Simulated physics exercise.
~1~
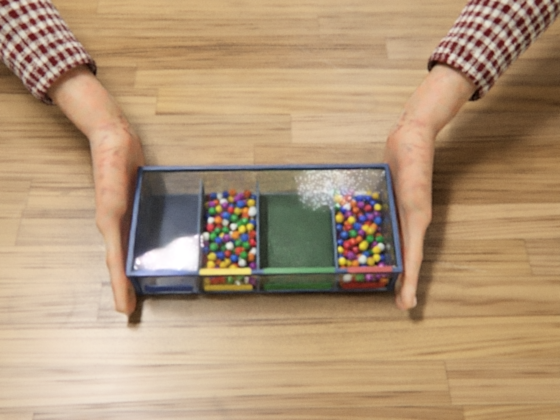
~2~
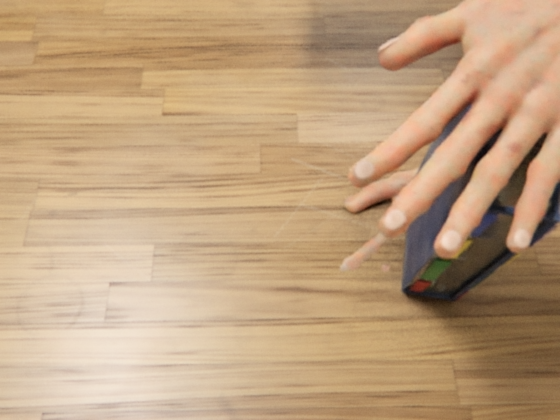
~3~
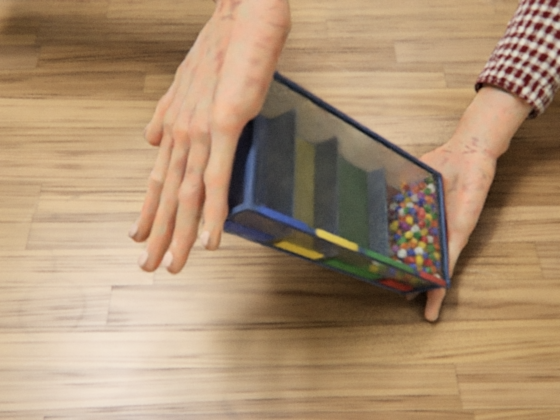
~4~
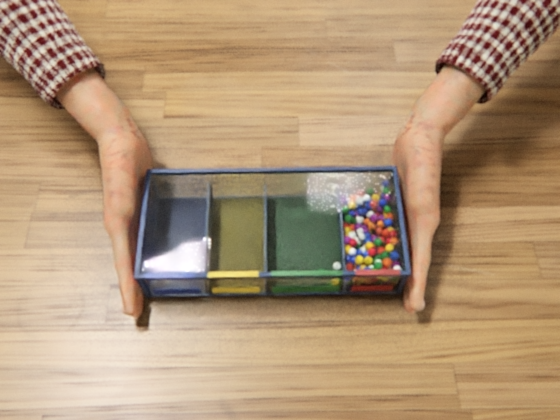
A clear-lidded box with four compartments, blue, yellow, green and red from left to right, lies on a light wooden surface, seen from above by a slightly swaying camera. Two hands in red-and-white checked cuffs hold its ends, and multicoloured beads fill the yellow and red sections. The hands swing the box up to the right, tipping it steeply past upright onto its red end. They then lower it back leftward, its beads now gathered in the red section. Finally it rests flat between both hands, with the beads heaped in red and the other three compartments essentially empty.
